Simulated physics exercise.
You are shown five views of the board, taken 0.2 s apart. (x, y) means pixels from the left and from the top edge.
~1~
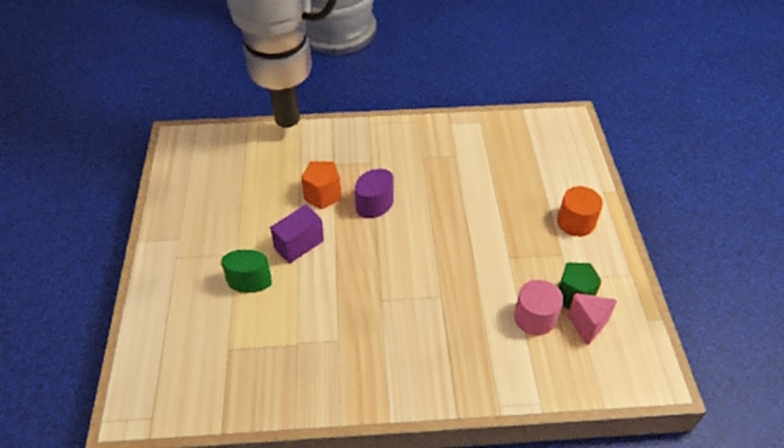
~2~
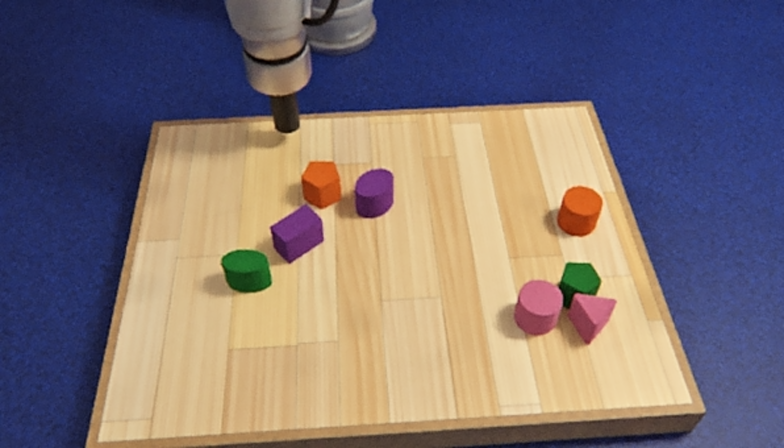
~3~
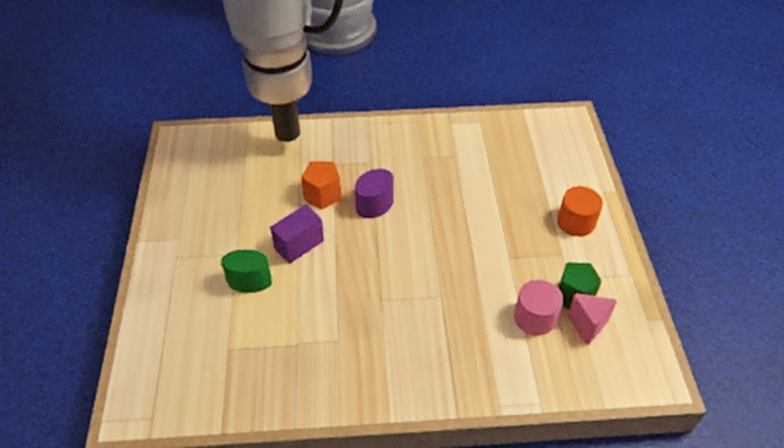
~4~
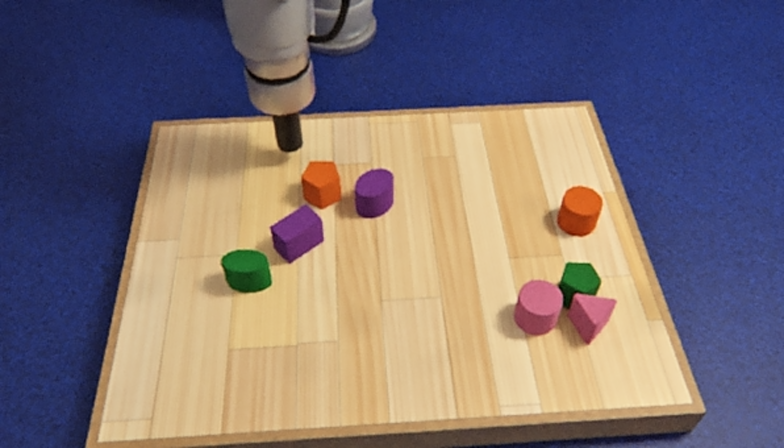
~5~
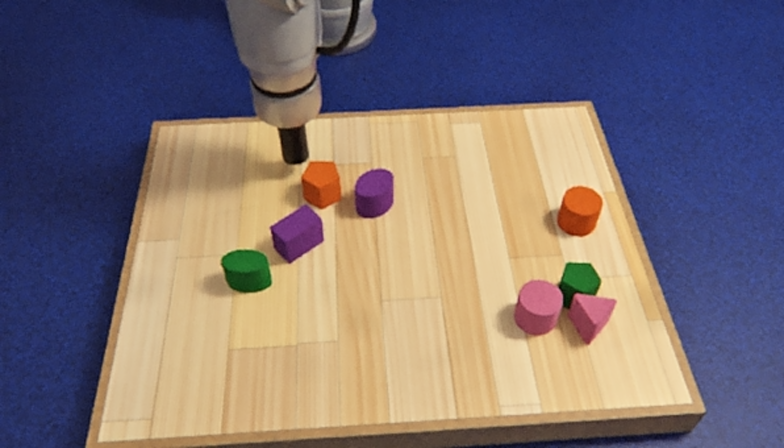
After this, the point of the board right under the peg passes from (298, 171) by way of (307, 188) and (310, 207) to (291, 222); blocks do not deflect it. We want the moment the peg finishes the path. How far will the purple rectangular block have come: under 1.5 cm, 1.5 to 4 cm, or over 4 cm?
That one ends up within 1.5 cm of where it is now.
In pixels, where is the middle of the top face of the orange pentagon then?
Located at (338, 189).
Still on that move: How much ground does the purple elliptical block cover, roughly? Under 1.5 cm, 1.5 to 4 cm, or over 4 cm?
Range: Under 1.5 cm.
Halfway along, peg at (310, 183); orange pentagon at (336, 185).
At the end, peg at (289, 208); purple rectangular block unmoved; orange pentagon at (338, 189); purple elliptical block unmoved.
